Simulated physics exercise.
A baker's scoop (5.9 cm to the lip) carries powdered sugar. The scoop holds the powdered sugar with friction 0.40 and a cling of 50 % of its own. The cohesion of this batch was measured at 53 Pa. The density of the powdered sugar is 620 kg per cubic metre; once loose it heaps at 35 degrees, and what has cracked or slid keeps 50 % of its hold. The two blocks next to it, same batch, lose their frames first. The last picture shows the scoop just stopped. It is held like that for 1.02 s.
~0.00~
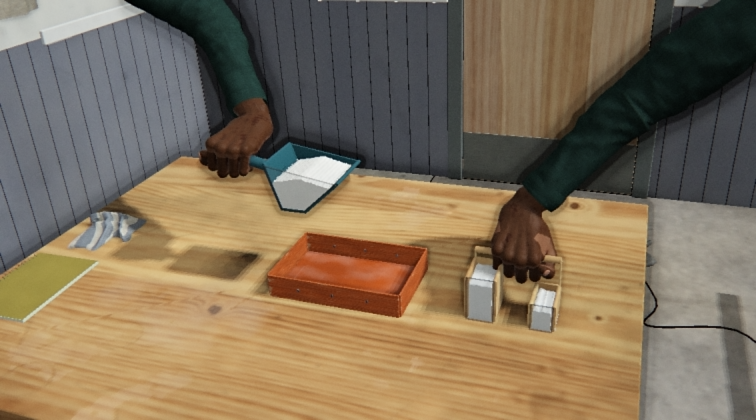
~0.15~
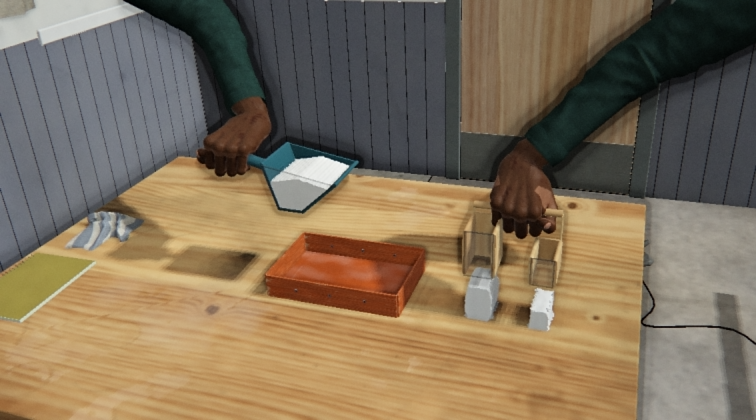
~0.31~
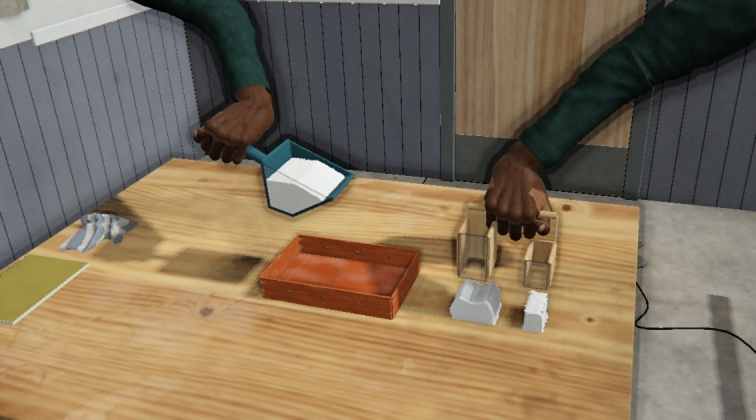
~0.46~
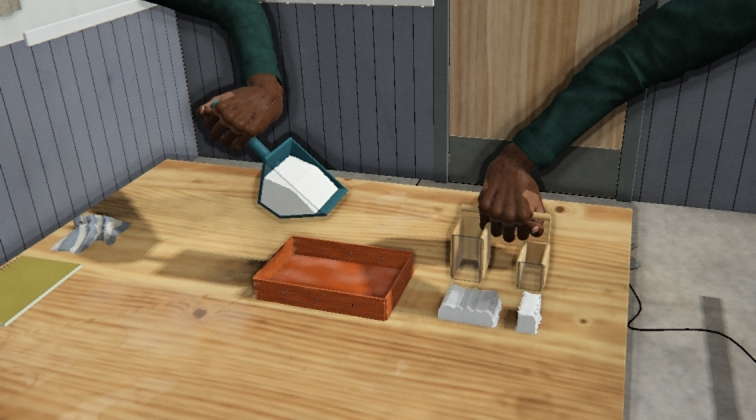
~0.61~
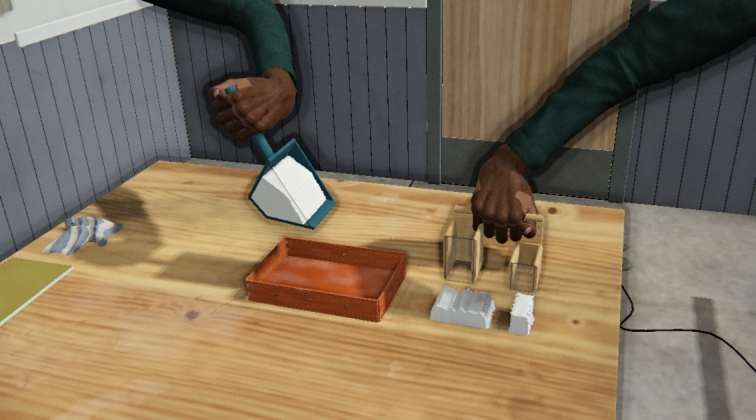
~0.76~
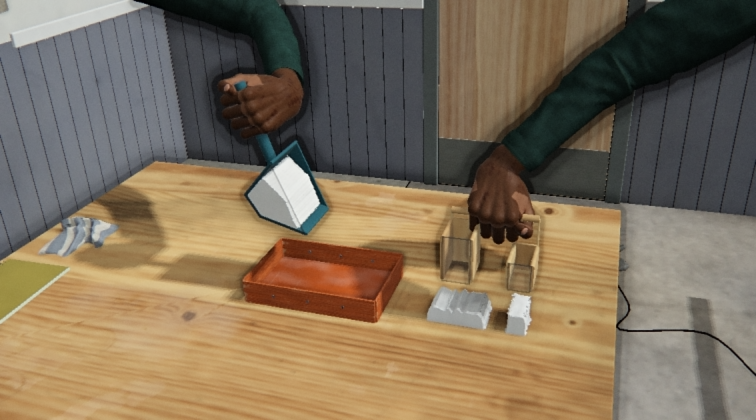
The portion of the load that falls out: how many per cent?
About 0 %.
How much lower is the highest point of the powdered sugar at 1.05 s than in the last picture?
Roughly 0.0 cm.
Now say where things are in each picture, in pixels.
Lip at (335, 183), tilt 0 degrees; top of the powdered sugar at (297, 179); blocks stand 7.3 cm, 4.0 cm (left to right), in the first picture.
Lip at (333, 184), tilt 1 degrees; top of the powdered sugar at (295, 179); blocks stand 6.6 cm, 4.0 cm (left to right), in the second picture.
Lip at (331, 198), tilt 15 degrees; top of the powdered sugar at (267, 180); blocks stand 4.5 cm, 4.0 cm (left to right), in the third picture.
Lip at (325, 213), tilt 32 degrees; top of the powdered sugar at (266, 179); blocks stand 3.3 cm, 4.0 cm (left to right), in the fourth picture.
Lip at (313, 227), tilt 50 degrees; top of the powdered sugar at (264, 179); blocks stand 3.3 cm, 4.0 cm (left to right), in the fifth picture.
Lip at (306, 233), tilt 58 degrees; top of the powdered sugar at (264, 180); blocks stand 3.3 cm, 4.0 cm (left to right), in the sixth picture.
After 0.90 s, the scoop is at 58 degrees and 0 % has left it.
After 1.05 s, the scoop is at 58 degrees and 0 % has left it.
After 1.21 s, the scoop is at 58 degrees and 0 % has left it.
After 1.37 s, the scoop is at 58 degrees and 0 % has left it.
After 1.47 s, at the end, the scoop is at 58 degrees and 0 % has left it.
